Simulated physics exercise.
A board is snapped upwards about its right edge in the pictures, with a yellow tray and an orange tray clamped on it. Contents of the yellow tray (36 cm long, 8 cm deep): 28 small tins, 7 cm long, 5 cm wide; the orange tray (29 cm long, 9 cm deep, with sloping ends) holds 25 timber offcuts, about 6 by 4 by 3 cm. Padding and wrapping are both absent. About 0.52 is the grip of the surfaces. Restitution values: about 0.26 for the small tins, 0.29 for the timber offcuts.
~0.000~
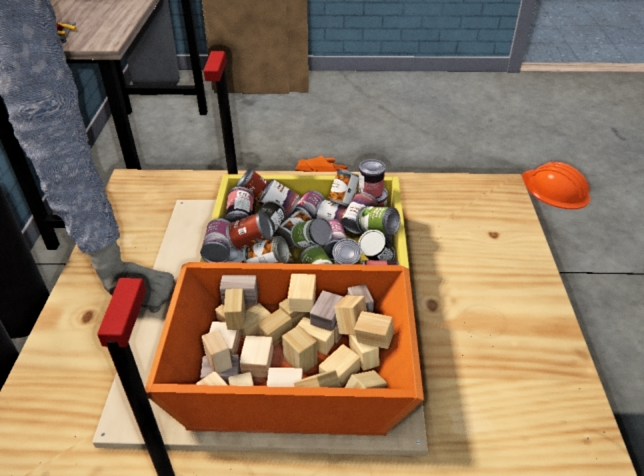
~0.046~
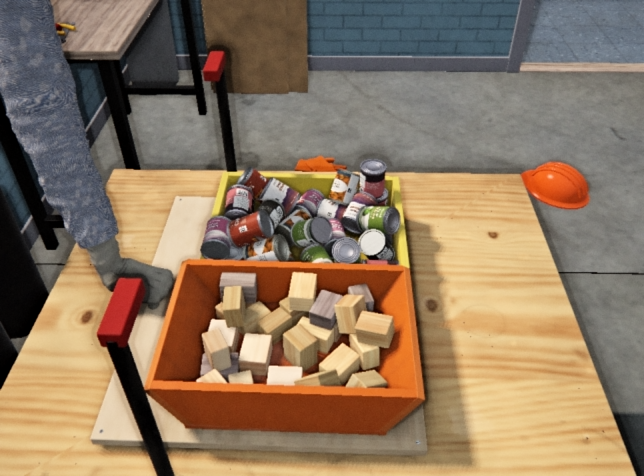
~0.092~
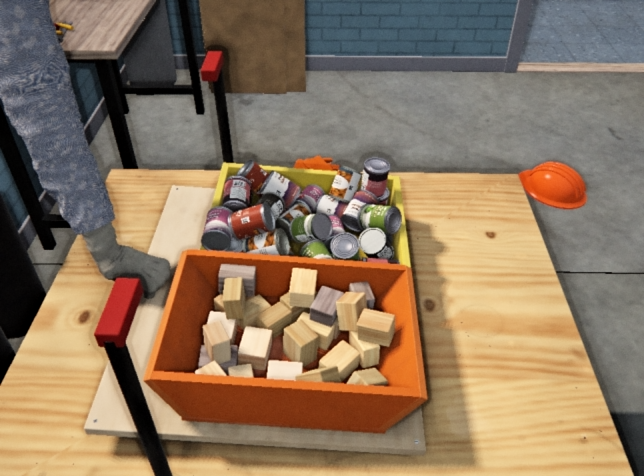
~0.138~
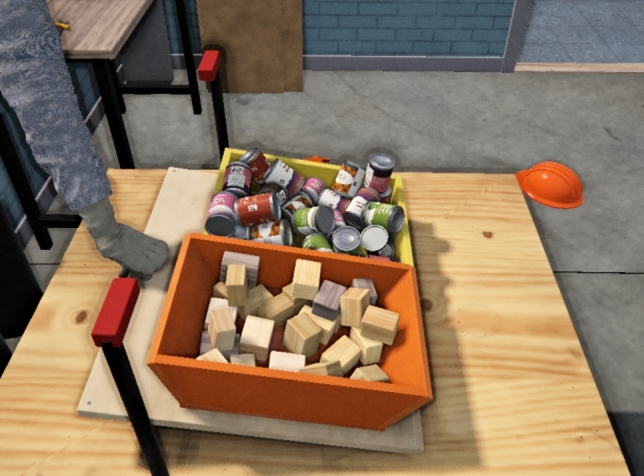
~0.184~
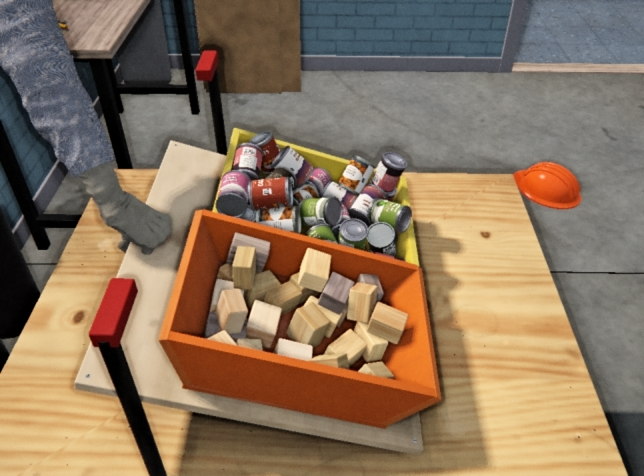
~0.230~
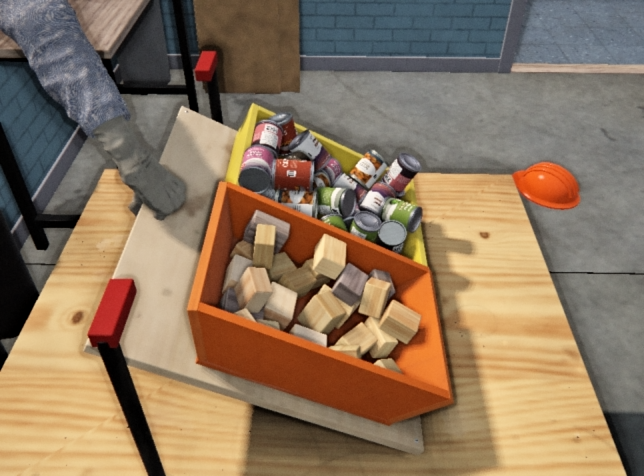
A board on a wooden table tilted up from its left side, slowly then more steeply, with a gloved hand at its left edge, carrying a yellow tray of tins and an orange tray of wooden blocks.
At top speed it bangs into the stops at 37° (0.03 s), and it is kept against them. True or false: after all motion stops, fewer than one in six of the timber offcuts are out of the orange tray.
False.
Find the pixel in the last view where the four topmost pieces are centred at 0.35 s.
Mean place: About (362, 151) in the last picture.
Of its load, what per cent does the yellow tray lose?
About 60 percent for the yellow tray.
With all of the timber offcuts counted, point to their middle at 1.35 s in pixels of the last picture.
The middle is around (416, 324).
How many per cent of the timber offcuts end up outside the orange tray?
That comes to around 35 per cent.
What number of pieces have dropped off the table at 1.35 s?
Some 14 pieces.
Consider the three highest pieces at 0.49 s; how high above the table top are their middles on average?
Around 30 cm high.
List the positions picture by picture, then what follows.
In the first frame (we follow the rim corner now nearest the camera, unless another is named; the camera pans a little), orange tray at (416, 394); yellow tray (by its farthest rim corner) at (229, 176); tilt 0°; nothing out yet.
In the second frame, orange tray at (417, 393); yellow tray at (229, 173); tilt 1°.
In the third frame, orange tray at (420, 393); yellow tray at (229, 165); tilt 5°.
In the fourth frame, orange tray at (426, 392); yellow tray at (232, 150); tilt 10°.
In the fifth frame, orange tray at (436, 393); yellow tray at (240, 131); tilt 18°.
In the sixth frame, orange tray at (450, 395); tilt 28°; nothing out yet.
After 0.25 s, the board meets the red stops.
After 0.35 s, tilt 37°; 0 of 28 out of the yellow tray and 0 of 25 out of the orange tray.
After 0.49 s, tilt 37°; 3 of 28 out of the yellow tray and 0 of 25 out of the orange tray.
After 0.75 s, tilt 37°; 17 of 28 out of the yellow tray and 9 of 25 out of the orange tray.
Outcome (at 1.35 s), 17 of 28 out of the yellow tray and 9 of 25 out of the orange tray. Asked share, 9 of 25, 36 per cent.
